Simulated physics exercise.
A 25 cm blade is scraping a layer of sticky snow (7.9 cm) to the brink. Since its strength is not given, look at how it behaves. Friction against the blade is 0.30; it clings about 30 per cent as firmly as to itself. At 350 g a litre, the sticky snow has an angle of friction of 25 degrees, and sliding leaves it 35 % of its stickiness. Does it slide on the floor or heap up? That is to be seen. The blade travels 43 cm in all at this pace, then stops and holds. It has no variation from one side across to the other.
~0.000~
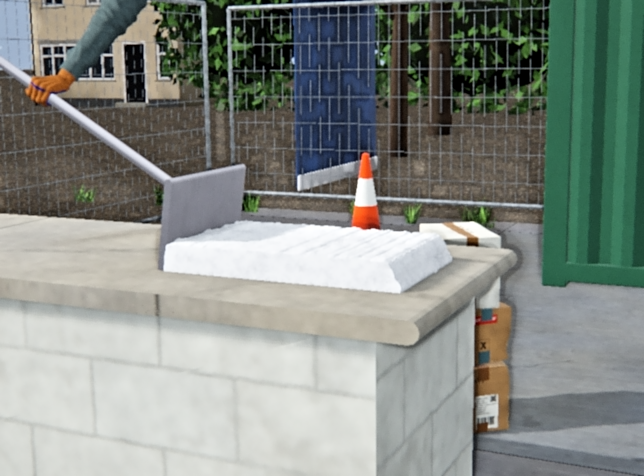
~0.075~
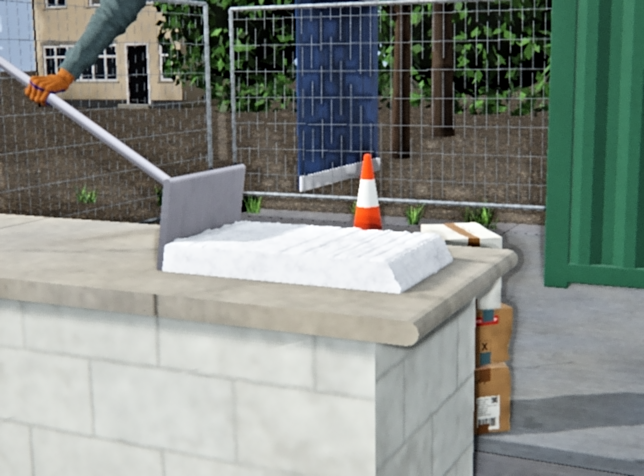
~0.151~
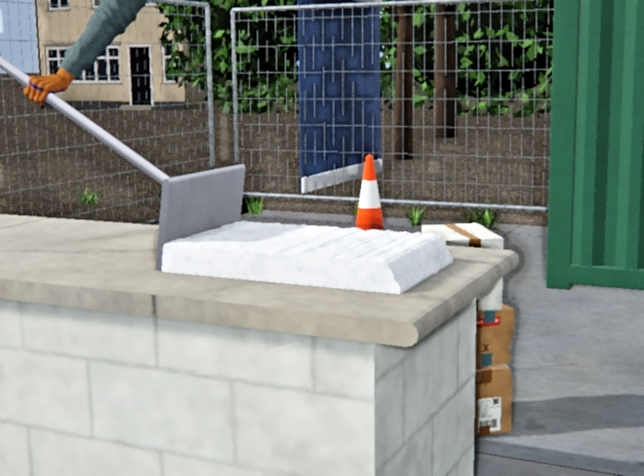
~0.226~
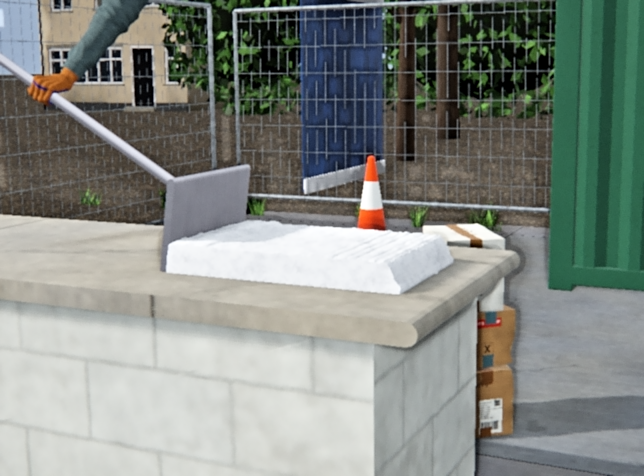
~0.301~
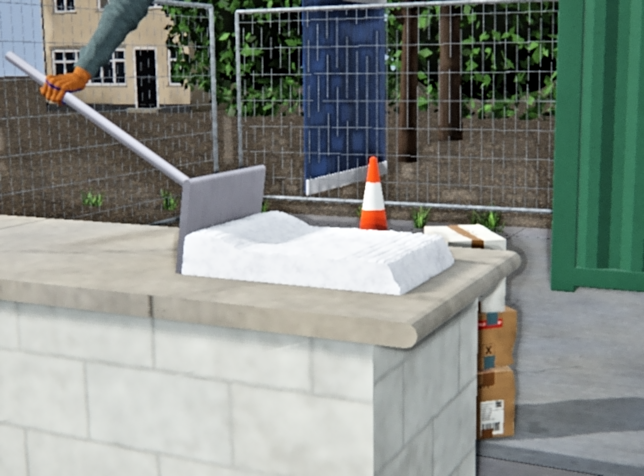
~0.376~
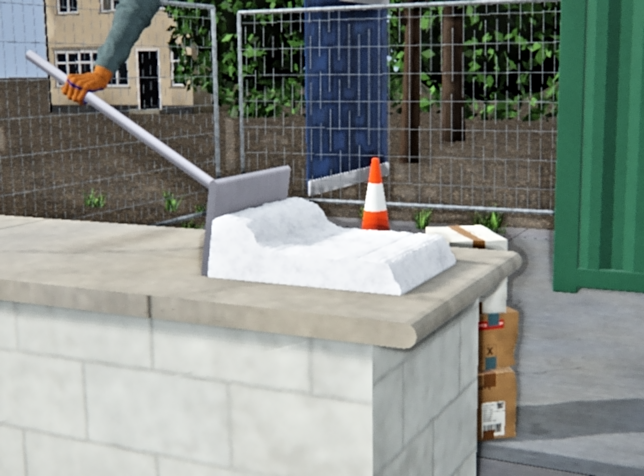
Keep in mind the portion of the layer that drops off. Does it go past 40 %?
No.
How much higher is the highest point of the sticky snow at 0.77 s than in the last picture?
The difference comes to roughly 4 cm.
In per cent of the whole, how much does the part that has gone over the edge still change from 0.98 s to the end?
0 percent.
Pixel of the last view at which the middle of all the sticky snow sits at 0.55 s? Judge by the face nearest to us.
Pretty much at (334, 260), I'd say.
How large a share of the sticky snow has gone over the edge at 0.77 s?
Near 0 %.
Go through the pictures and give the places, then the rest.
Foot of the blade at (164, 271), not yet moved; front end of the sticky snow at (400, 288), piled 7.7 cm high, in the first picture.
Foot of the blade at (163, 271), not yet moved; front end of the sticky snow at (400, 288), piled 7.7 cm high, in the second picture.
Foot of the blade at (162, 272), not yet moved; front end of the sticky snow at (399, 289), piled 7.7 cm high, in the third picture.
Foot of the blade at (166, 272), moved 1.9 cm; front end of the sticky snow at (399, 289), piled 8.4 cm high, in the fourth picture.
Foot of the blade at (182, 274), moved 7.4 cm; front end of the sticky snow at (399, 290), piled 12 cm high, in the fifth picture.
Foot of the blade at (208, 277), moved 16 cm; front end of the sticky snow at (400, 292), piled 16 cm high, in the sixth picture.
By 0.55 s, 0 % has gone over the edge.
By 0.77 s, 0 % has gone over the edge.
By 0.98 s, 12 % has gone over the edge.
By 1.19 s, 12 % has gone over the edge.
By 1.29 s, at the end, 12 % has gone over the edge.
